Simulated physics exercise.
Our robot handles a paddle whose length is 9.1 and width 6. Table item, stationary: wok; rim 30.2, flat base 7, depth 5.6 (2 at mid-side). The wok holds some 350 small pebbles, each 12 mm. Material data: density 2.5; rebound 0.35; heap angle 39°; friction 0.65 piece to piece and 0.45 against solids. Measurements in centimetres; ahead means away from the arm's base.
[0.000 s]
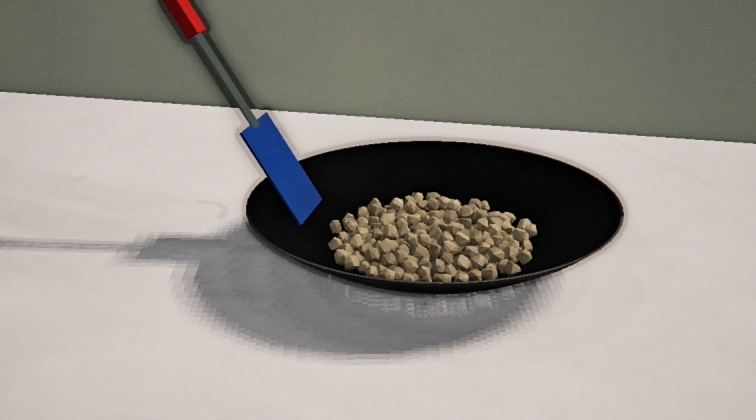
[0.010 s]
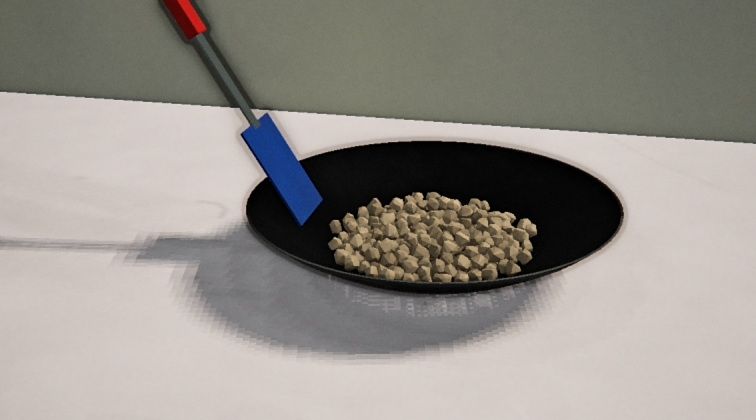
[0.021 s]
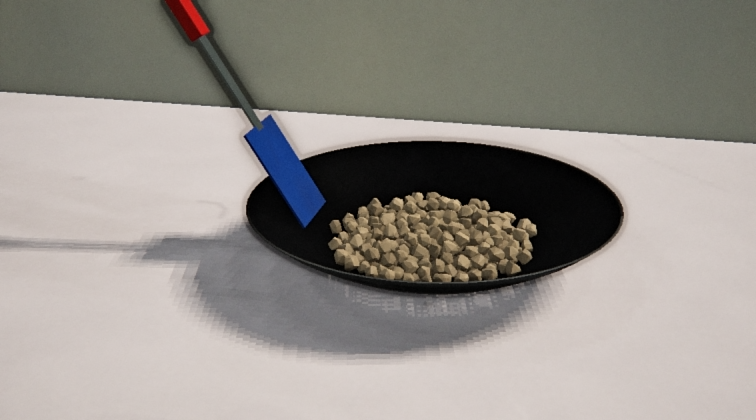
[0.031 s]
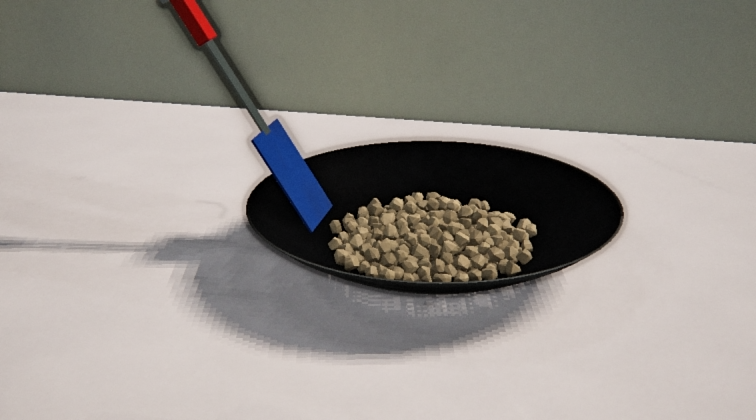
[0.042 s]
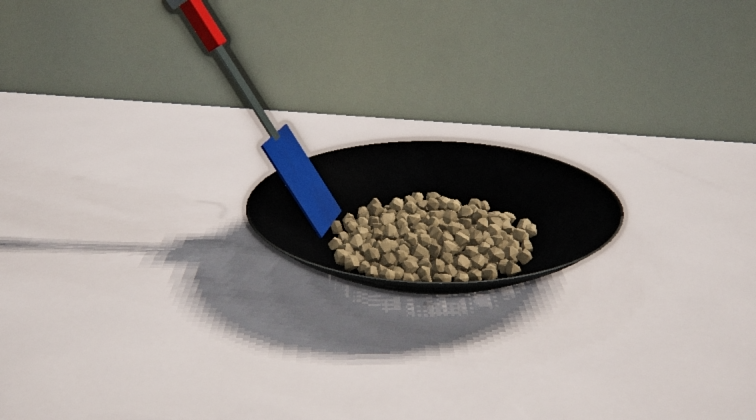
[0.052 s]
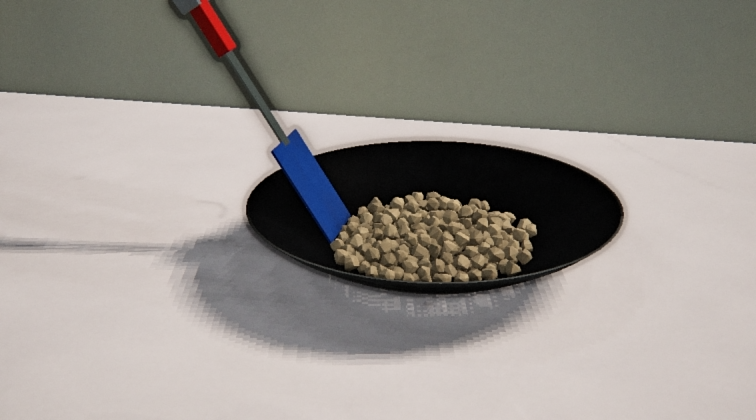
In a black wok, a blue paddle slides slightly right to the edge of piled pebbles.
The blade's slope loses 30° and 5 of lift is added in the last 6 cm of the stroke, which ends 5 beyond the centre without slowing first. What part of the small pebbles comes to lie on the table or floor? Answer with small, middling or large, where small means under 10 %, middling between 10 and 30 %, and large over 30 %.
It is small.
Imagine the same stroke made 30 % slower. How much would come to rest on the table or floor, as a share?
About 0 in a hundred.
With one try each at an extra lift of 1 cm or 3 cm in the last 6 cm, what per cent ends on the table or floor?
You'd get some 0 per cent with the first setting and some 0 per cent with the second.
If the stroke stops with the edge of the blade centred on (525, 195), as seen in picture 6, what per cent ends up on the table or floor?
20 %, roughly.
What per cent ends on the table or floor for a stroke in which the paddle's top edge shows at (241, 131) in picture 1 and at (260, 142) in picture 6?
Around 0 per cent finishes on the table or floor.
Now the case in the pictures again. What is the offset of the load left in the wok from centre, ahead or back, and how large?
What stays is shifted forward by around 4.5 cm.
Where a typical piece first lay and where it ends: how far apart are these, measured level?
About 4 cm.
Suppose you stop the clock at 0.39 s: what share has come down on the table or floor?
It comes to some 5 in a hundred.
By 0.11 s, sloping 58°, highest piece 6 above the table; 353 in the wok.
By 0.16 s, sloping 48°, highest piece 7 above the table; 353 in the wok.
By 0.39 s, sloping 28°, highest piece 7 above the table; 338 in the wok, 9 on the table or floor, 6 on the blade or in flight.
By 1.44 s, sloping 28°, highest piece 6 above the table; 337 in the wok, 16 on the table or floor.
Final count, 337 in the wok, 16 on the table or floor. That is 5 % on the table or floor.
